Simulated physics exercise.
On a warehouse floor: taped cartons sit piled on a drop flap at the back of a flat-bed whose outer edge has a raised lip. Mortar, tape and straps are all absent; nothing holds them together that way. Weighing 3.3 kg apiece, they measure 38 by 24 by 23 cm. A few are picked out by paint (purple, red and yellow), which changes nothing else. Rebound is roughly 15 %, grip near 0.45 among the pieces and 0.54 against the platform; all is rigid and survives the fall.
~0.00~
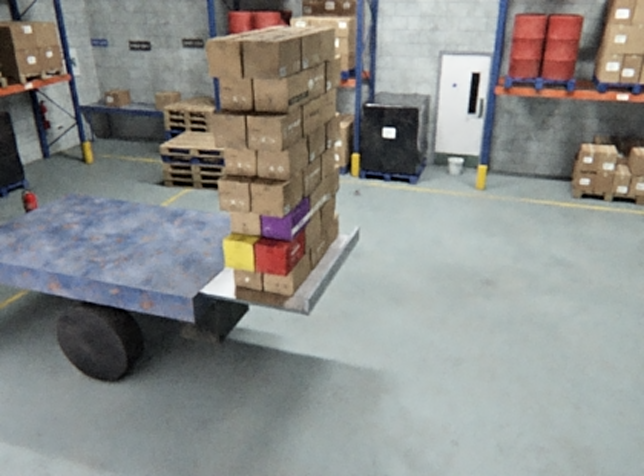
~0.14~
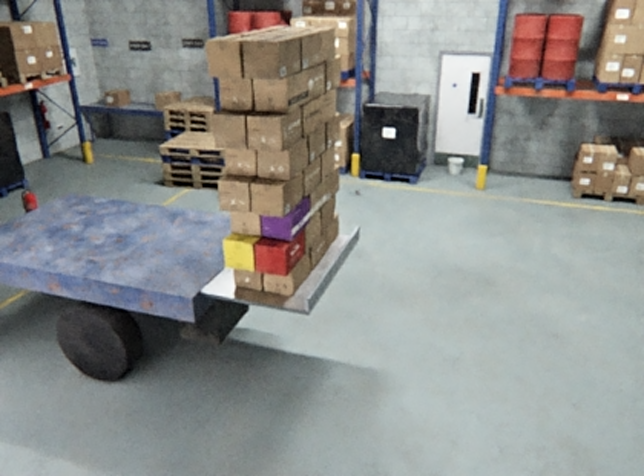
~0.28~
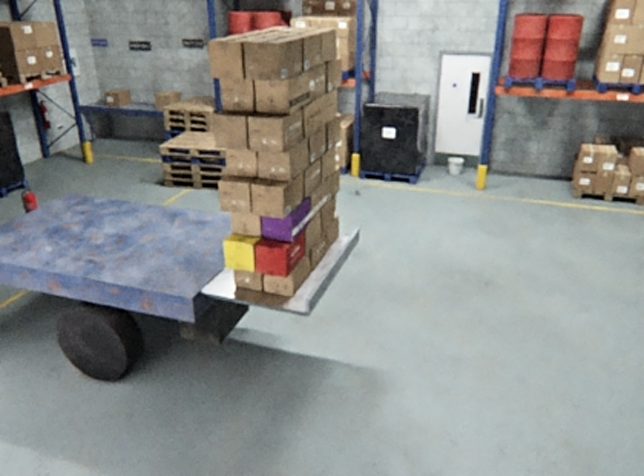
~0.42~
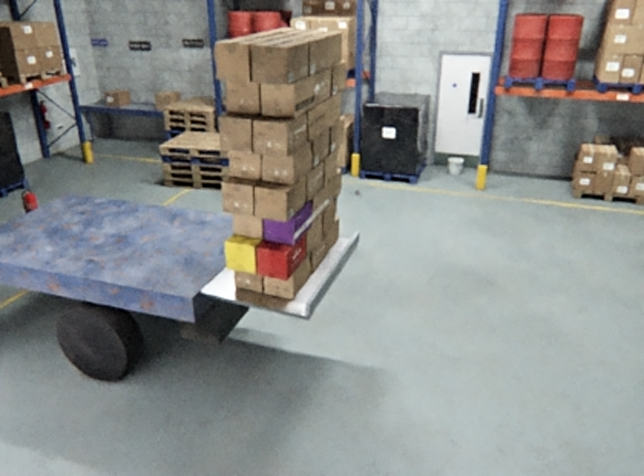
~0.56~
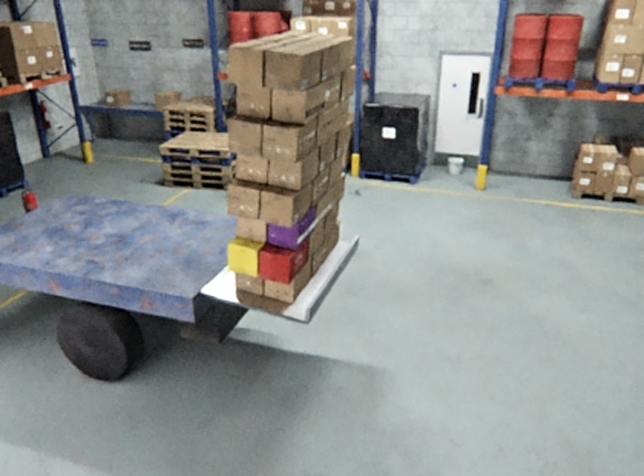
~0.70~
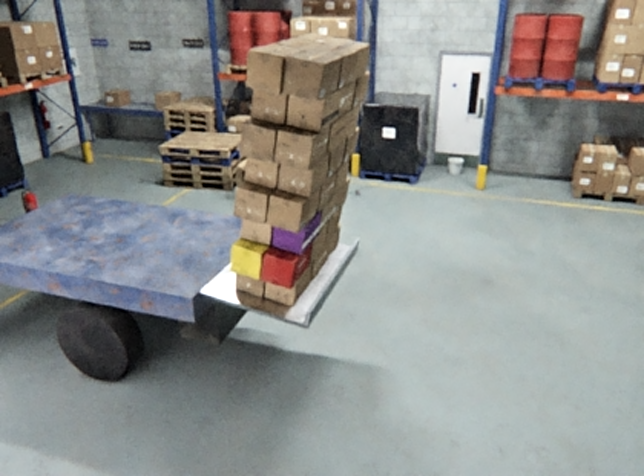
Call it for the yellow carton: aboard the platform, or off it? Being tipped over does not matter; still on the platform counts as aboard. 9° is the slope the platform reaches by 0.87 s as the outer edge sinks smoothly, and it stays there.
Aboard.
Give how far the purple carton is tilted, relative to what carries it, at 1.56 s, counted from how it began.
60°.
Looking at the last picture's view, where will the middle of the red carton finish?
I'd point at about (364, 405).
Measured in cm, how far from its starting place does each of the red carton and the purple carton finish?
Red shifts close to 150 cm and purple close to 180 cm.
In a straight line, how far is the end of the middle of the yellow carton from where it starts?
Some 25 centimetres.
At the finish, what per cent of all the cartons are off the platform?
Near enough 80 per cent of them, I reckon.
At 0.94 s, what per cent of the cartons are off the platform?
0 per cent.
After 0.94 s, slope 9°; none of the 48 cartons off the platform, 47 disturbed; yellow carton 9° from how it stood; purple carton 9° from how it stood.
After 1.24 s, slope 9°; 23 of the 48 cartons off the platform; yellow carton 24° from how it stood; purple carton 27° from how it stood.
After 1.56 s, slope 9°; 39 of the 48 cartons off the platform; yellow carton 33° from how it stood; red carton 65° from how it stood, 22 cm lower.
After 1.86 s, slope 9°; 39 of the 48 cartons off the platform; yellow carton 31° from how it stood; red carton on its side.
In the end (2.2 s), slope 9°; 39 of the 48 cartons off the platform; yellow carton 31° from how it stood; purple carton on its side; red carton on its side. From the last view, middles, yellow carton near (279, 259), purple carton near (404, 405).
